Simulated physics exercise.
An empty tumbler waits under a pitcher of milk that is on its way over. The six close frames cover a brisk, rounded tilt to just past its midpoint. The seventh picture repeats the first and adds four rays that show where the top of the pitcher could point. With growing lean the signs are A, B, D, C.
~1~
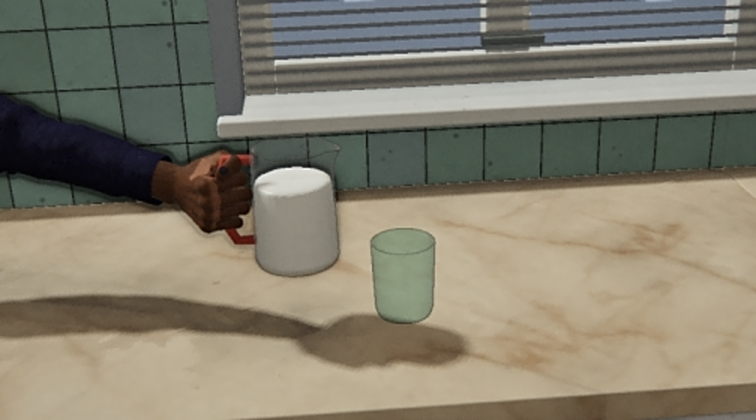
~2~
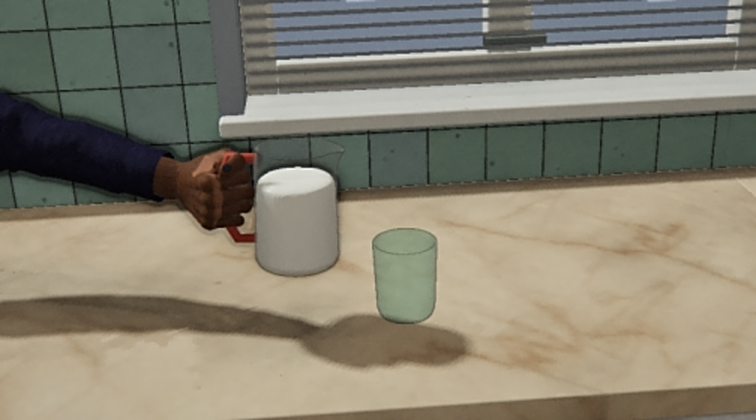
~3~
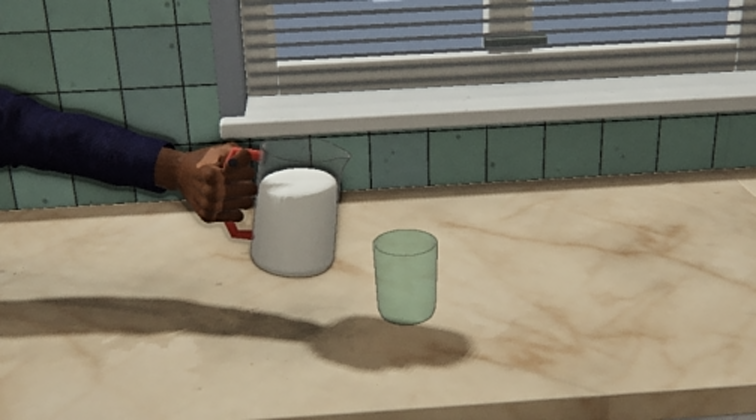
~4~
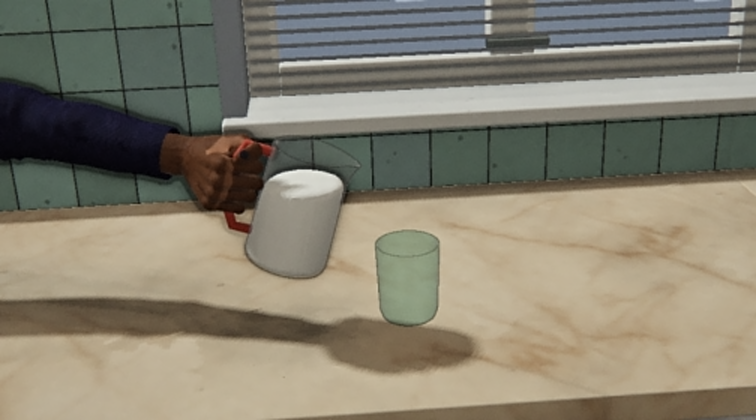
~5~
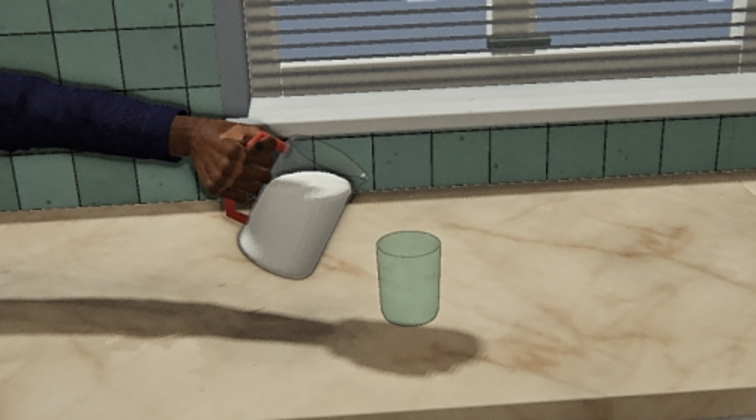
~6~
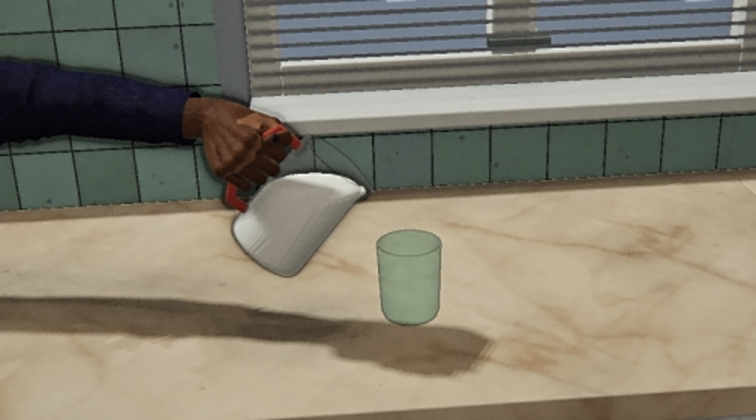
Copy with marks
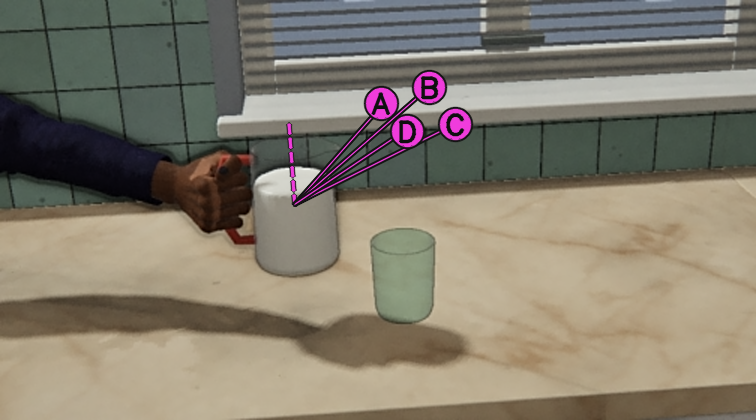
A hand gripping the red handle of a clear pitcher of milk held it upright beside an empty green tumbler on a marble counter, then steadily tilted it to the right, with no milk leaving.
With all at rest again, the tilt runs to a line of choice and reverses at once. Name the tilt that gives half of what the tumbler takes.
C beats the others.
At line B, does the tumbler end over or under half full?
Under half.
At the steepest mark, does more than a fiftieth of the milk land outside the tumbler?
No.
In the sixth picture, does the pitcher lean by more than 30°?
Yes, it does.
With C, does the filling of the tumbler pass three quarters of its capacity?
No.
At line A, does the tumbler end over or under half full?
Under half.
In magenta, A at (371, 117); B at (416, 98); C at (439, 131); D at (391, 139).
For line A, the tumbler ends with about 4 % of what it can hold.
For line B, the tumbler ends with about 12 % of what it can hold.
For line C, the tumbler ends with about 45 % of what it can hold.
For line D, the tumbler ends with about 25 % of what it can hold.
